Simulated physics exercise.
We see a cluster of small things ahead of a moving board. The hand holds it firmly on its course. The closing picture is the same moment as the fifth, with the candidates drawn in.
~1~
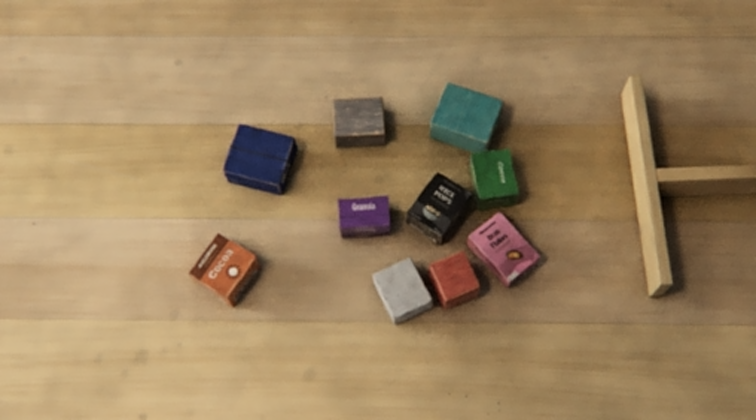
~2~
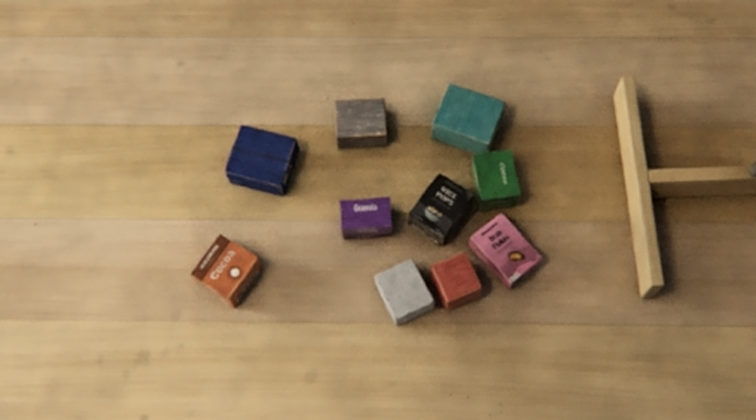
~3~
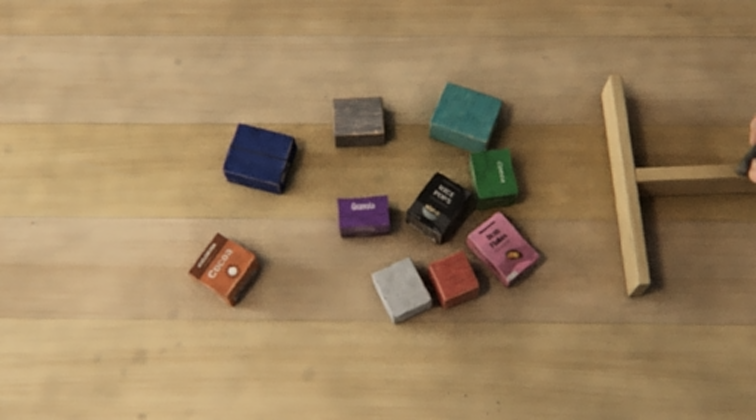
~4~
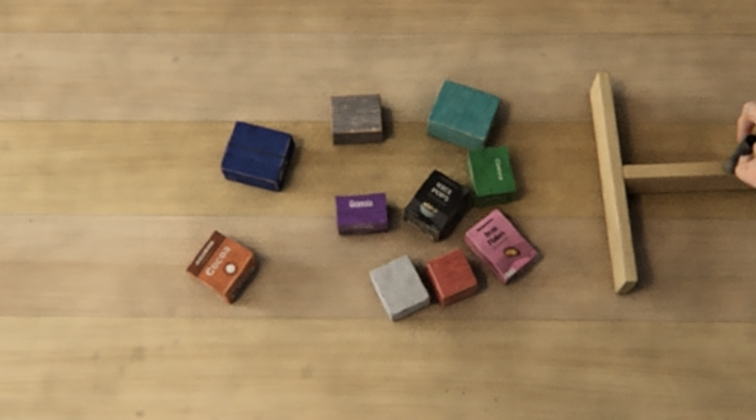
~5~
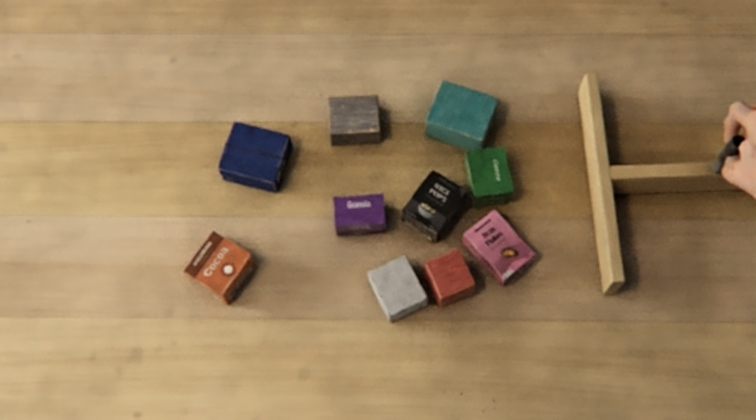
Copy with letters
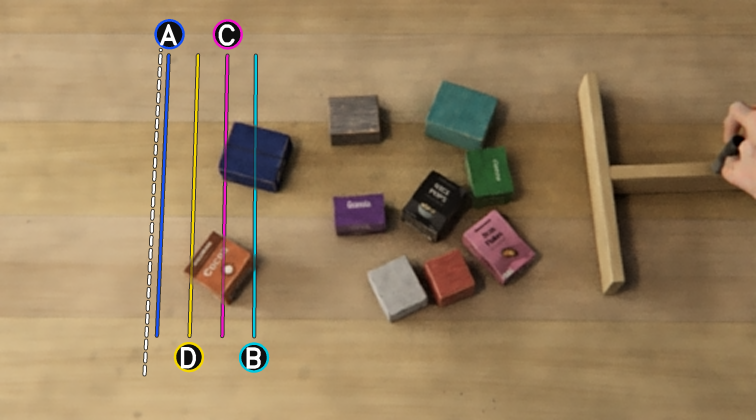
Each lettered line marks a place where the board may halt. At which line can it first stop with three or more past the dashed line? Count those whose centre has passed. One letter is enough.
It can halt at C.
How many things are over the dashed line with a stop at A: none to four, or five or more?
In all, five or more.
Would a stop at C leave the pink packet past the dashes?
No.
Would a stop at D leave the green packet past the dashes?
By then, no.
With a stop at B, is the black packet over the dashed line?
No.
On the marked copy, A at (163, 188); B at (255, 188); C at (225, 188); D at (194, 188); the dashed line at (153, 202).
Taking C. A third of the way, board (467, 172); orange box (220, 268); blue box (256, 158); none across.
Two thirds of the way, board (330, 171); purple packet (204, 214); orange box (220, 268); none across.
When it is over, board (224, 171); purple packet (114, 221); blue box (133, 163); four across.
As for the rest, A gets eight across, but is farther than needed; B gets only one across; D gets five across, but is farther than needed.
